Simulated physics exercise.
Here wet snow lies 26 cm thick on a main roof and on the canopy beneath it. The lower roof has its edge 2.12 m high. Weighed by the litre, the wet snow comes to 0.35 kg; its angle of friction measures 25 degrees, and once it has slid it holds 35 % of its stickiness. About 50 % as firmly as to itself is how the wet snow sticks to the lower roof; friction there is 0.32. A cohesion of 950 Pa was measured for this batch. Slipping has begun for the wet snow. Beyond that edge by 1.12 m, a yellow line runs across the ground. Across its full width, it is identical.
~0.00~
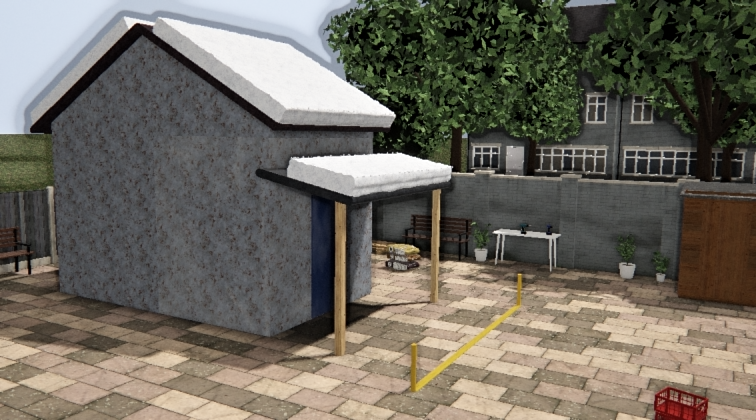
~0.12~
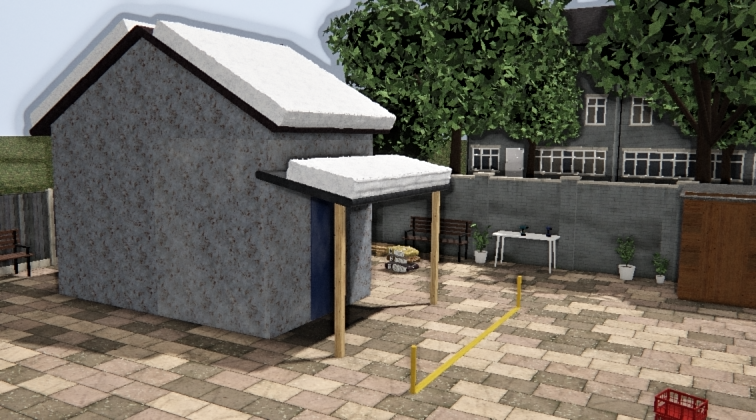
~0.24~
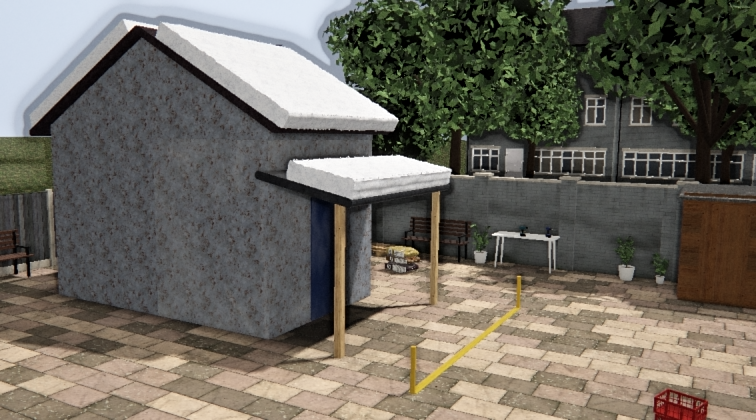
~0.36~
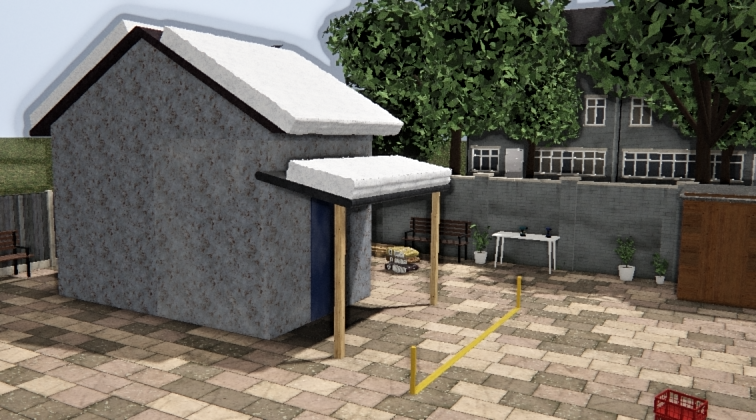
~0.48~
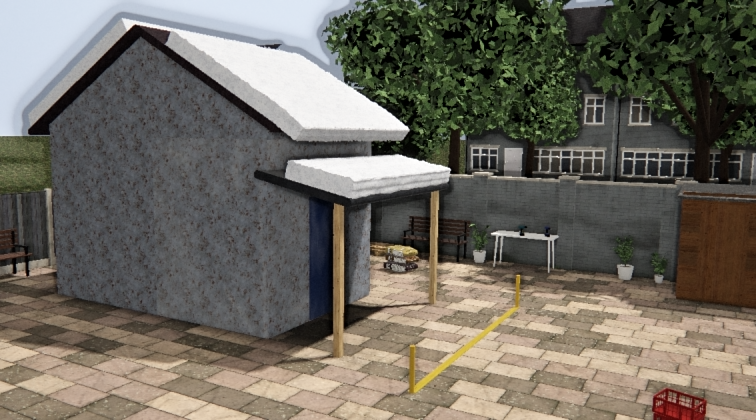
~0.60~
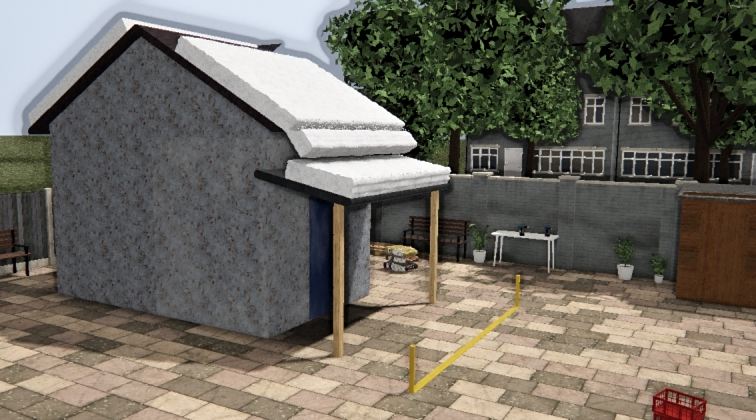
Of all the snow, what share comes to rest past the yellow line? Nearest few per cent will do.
I would say 43 percent of it lands past the line.
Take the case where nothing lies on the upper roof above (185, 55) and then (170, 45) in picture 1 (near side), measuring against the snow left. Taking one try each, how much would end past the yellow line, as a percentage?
25 %, then 35 %.
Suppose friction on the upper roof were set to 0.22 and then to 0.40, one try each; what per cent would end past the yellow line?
Roughly 25 per cent first, roughly 1 per cent second.
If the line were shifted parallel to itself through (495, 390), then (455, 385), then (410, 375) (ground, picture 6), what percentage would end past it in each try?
I'd guess near 14 %, then near 30 %, and near 55 % on the last try.
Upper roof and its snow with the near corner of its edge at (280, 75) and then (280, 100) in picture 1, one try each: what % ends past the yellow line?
50 %, then 60 %.
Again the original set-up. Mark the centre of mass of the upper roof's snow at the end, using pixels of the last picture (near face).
The middle is near (436, 336) in that view.
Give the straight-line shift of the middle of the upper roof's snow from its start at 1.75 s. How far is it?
Distance from start: Around 3.8 m.
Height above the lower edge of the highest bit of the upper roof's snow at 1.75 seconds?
0.6 m or thereabouts.
By 1.12 s, none is below the lower edge and 0 % is past the line.
By 1.75 s, 45 % is below the lower edge and 16 % is past the line.
By 2.37 s, 72 % is below the lower edge and 43 % is past the line.
By 3.00 s, 72 % is below the lower edge and 43 % is past the line.
By 3.30 s, at the end, 72 % is below the lower edge and 43 % is past the line.
